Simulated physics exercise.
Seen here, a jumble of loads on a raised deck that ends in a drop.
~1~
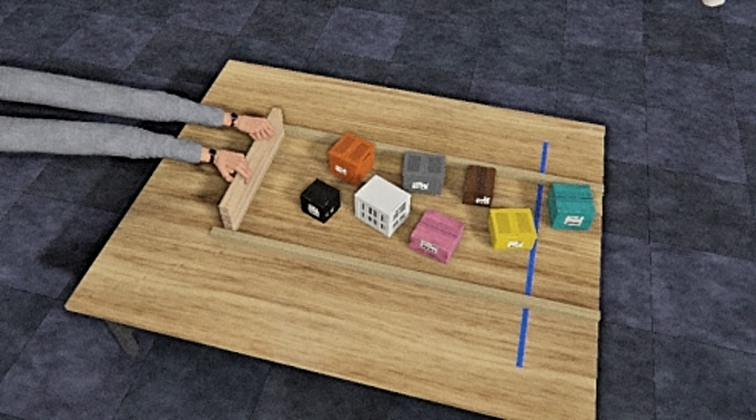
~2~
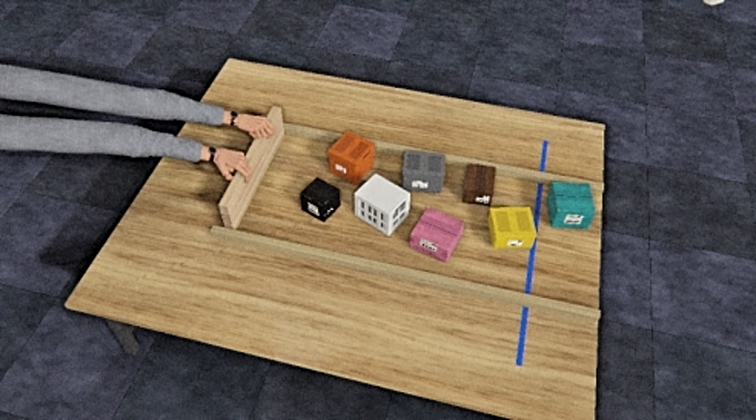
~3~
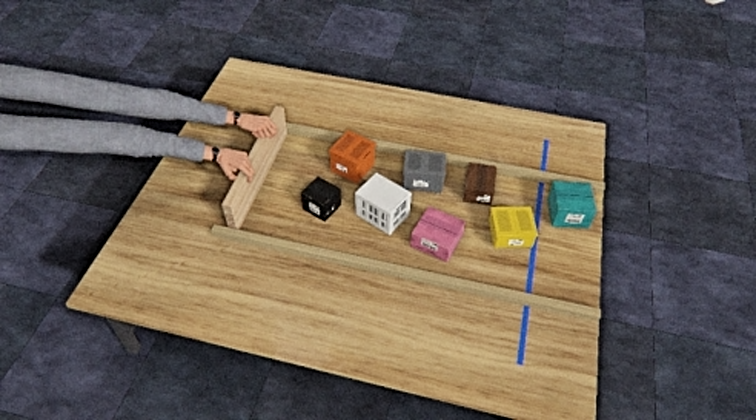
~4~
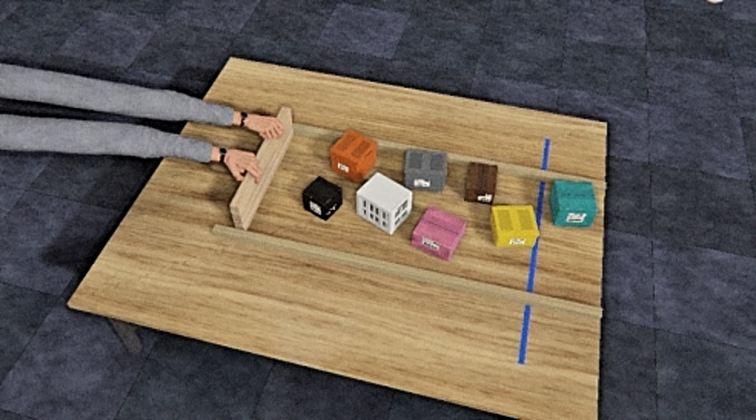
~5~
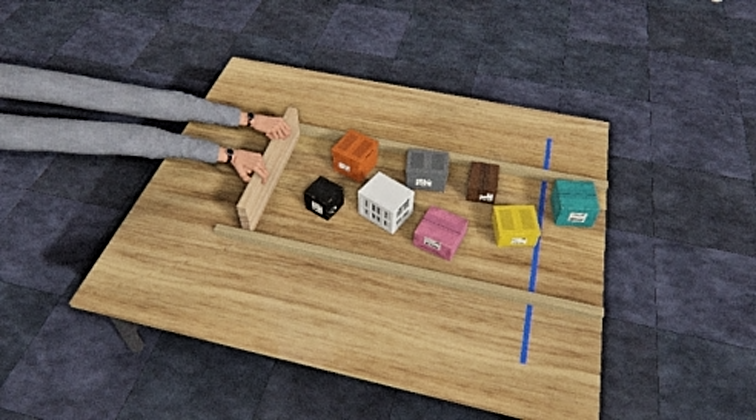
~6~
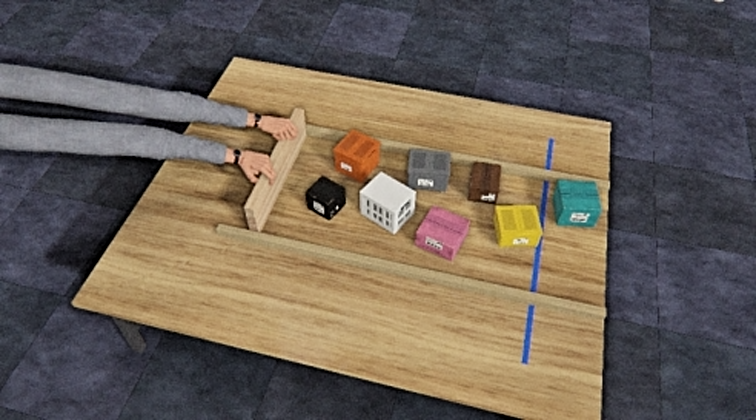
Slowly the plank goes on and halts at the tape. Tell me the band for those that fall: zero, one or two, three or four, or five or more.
The number that fall off is three or four.
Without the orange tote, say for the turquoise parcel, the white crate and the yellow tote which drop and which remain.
The turquoise parcel tumbles off; the white crate survives; the yellow tote is lost.
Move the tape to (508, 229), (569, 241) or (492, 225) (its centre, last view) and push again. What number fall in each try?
The counts: 1, 5 and 1.
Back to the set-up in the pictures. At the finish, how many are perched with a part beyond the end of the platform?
It comes to 2.
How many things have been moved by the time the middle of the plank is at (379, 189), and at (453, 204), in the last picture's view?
The counts are 5 and 8.
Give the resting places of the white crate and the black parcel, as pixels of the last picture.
Near (597, 231) and (556, 241).
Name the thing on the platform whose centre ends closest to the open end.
It is the grey tote.
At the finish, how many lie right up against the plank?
That makes 3.
Early on, none off yet; turquoise parcel at rest near (576, 204); yellow tote at rest near (517, 226); brown parcel at rest near (485, 183).
A while later, none off yet; turquoise parcel at rest near (576, 204); yellow tote travelled a little near (522, 227); brown parcel travelled about its own width near (521, 190).
Further along, none off yet; turquoise parcel leaning well over near (627, 219); yellow tote travelled well along near (586, 240); brown parcel travelled well along near (588, 202).
Finally, the number that fall off is three or four; lost, brown parcel, yellow tote and turquoise parcel.
